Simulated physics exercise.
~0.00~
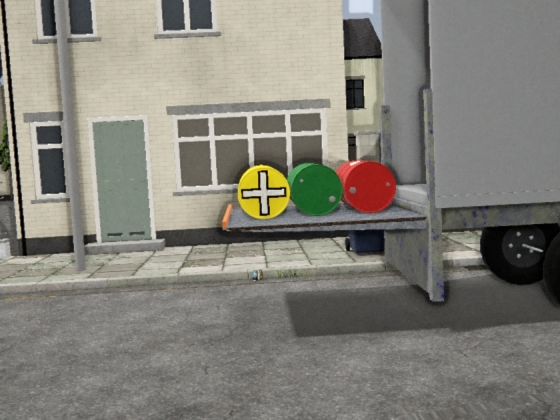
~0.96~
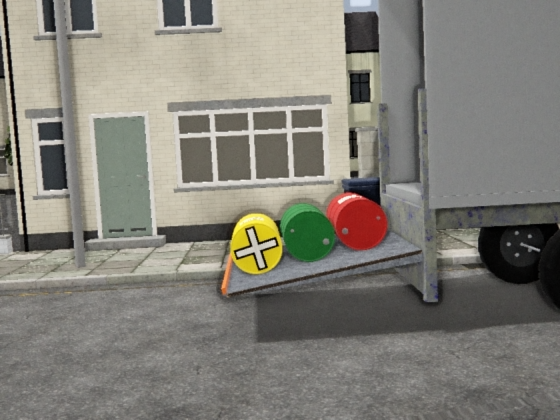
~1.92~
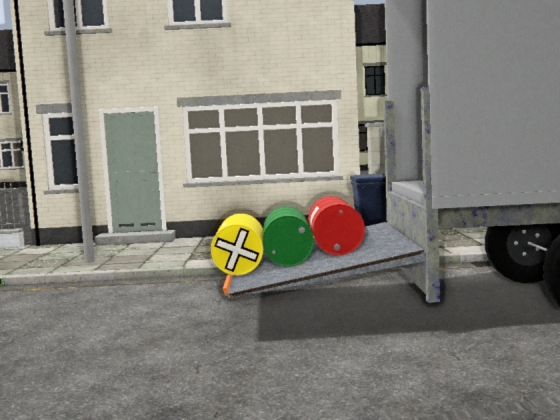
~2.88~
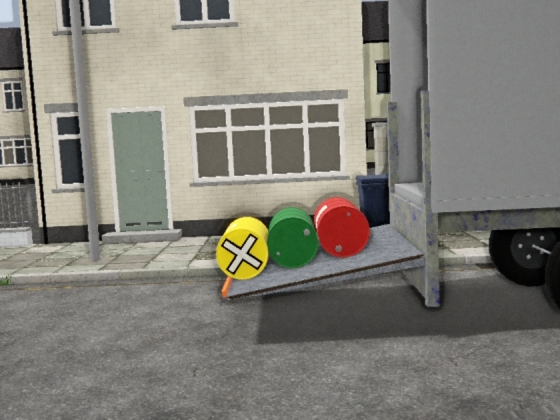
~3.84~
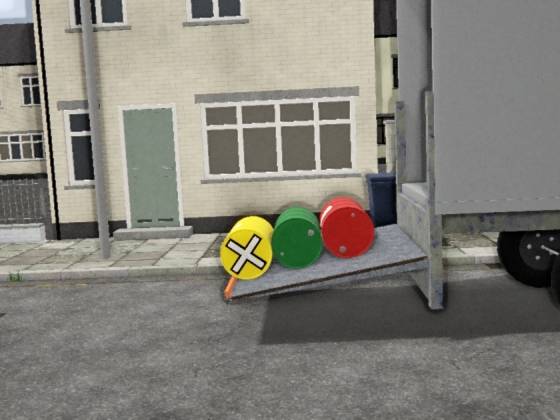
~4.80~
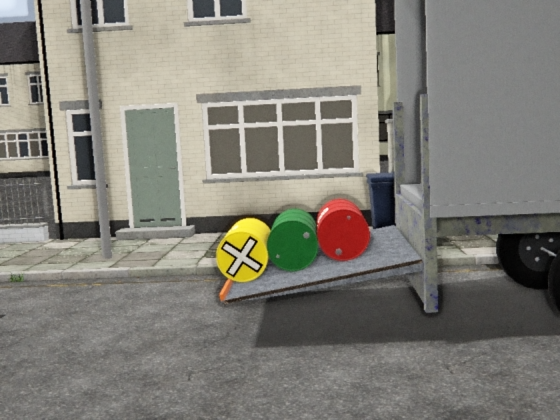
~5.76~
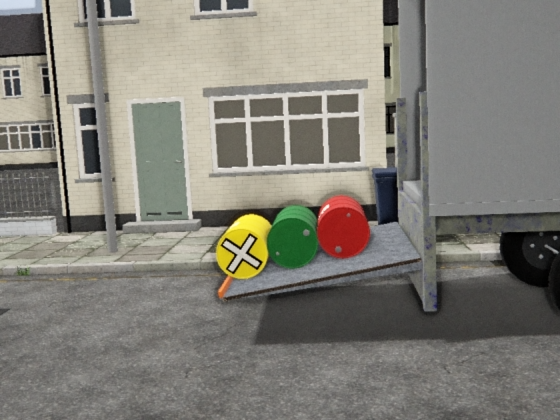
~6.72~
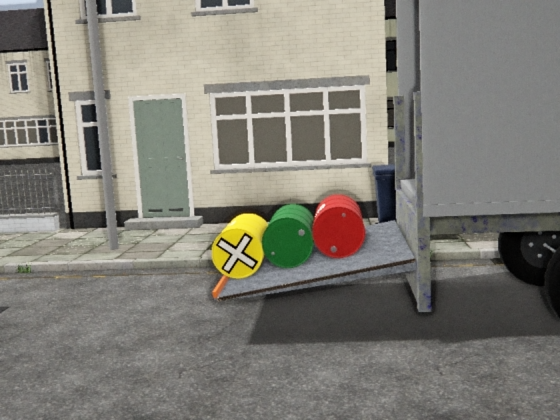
On a street in front of a cream brick house with a green door, a grey lorry stands at the right, seen from the side with its tail-lift lowered towards the left. Three drums rest in a row on the level plate, a yellow one marked with a white cross at the left, a green one in the middle and a red one at the right. The plate sinks and tilts down to the left, and the drums roll towards its orange edge stop. They roll back slightly to the right, then settle. While the view drifts slightly, all three stay resting together on the sloping plate.
